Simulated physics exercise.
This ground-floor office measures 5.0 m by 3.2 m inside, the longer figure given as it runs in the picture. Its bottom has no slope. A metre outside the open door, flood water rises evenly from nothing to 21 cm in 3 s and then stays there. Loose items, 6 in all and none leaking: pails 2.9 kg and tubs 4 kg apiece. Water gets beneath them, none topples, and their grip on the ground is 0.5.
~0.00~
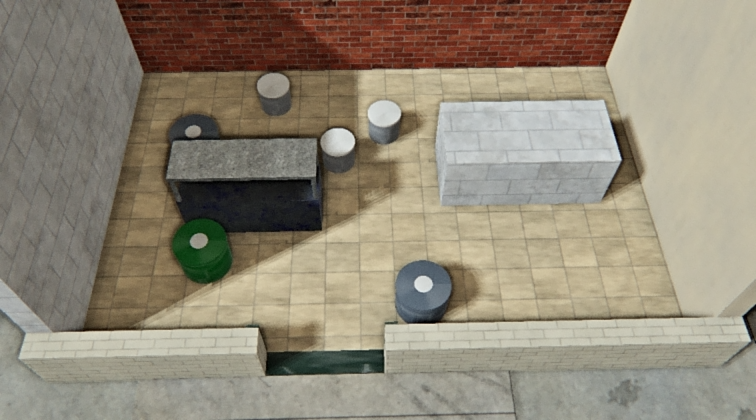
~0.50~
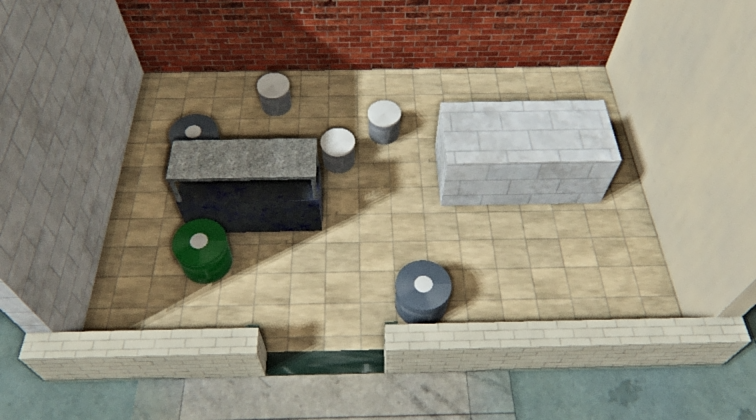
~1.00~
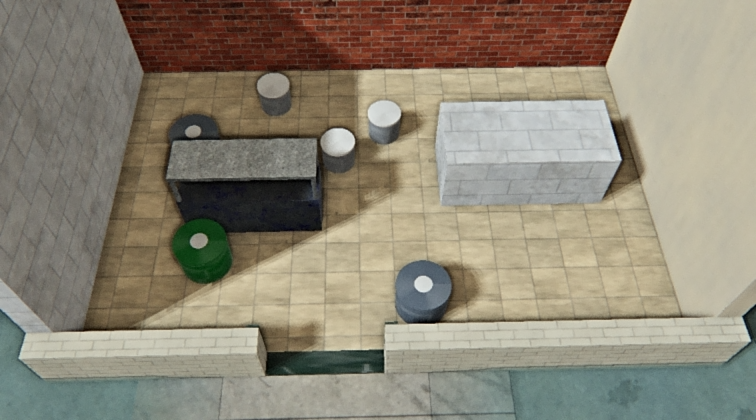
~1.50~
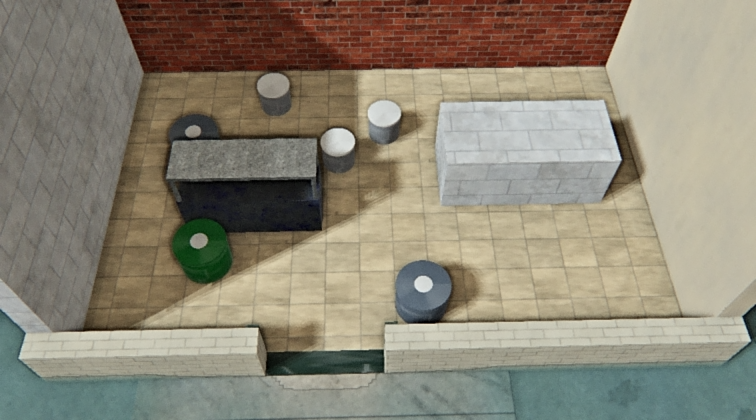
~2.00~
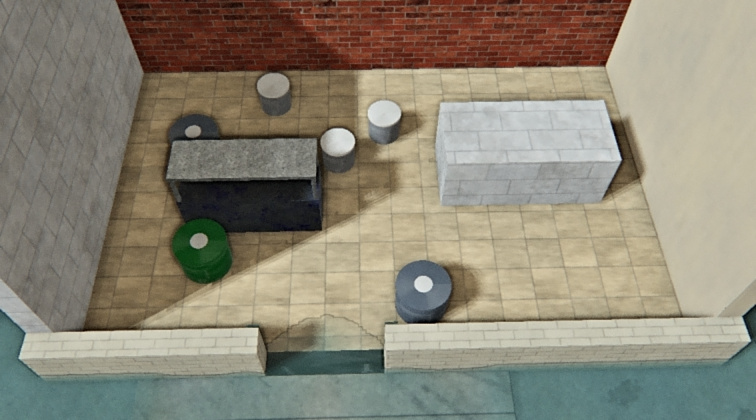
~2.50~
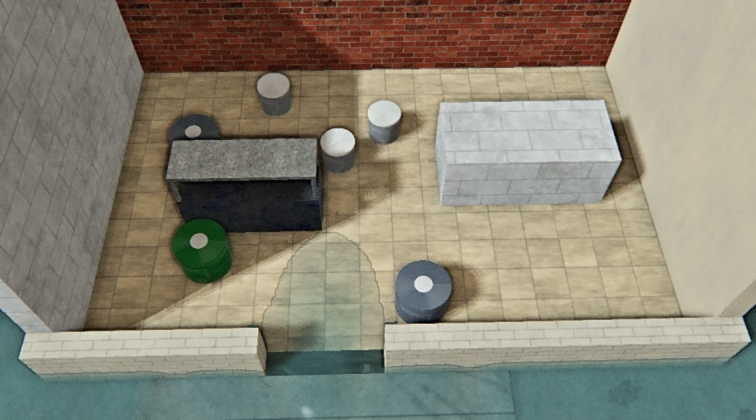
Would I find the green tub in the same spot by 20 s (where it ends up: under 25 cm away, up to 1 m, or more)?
The green tub is nudged along.
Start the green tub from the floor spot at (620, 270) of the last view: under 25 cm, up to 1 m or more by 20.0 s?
It ends far away.
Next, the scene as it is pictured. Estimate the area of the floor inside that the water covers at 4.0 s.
Some 5.0 m2.
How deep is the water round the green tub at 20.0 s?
About 16 cm.
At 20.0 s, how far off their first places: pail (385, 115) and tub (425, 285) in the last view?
In turn: 150 cm, 100 cm.
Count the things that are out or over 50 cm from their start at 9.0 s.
I count 2.
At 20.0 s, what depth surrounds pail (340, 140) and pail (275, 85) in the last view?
About 14 and 12 cm.
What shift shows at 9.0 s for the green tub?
Roughly 20 cm by then.
After 4.0 s the green tub is near (161, 262), 0.3 m from its start, aground; 0 afloat.
After 9.0 s the green tub is near (183, 254), 0.2 m from its start, afloat; 5 afloat.
After 16.0 s the green tub is near (136, 304), 0.7 m from its start, afloat; 6 afloat.
After 20.0 s the green tub is near (103, 268), 0.8 m from its start, afloat; 6 afloat.
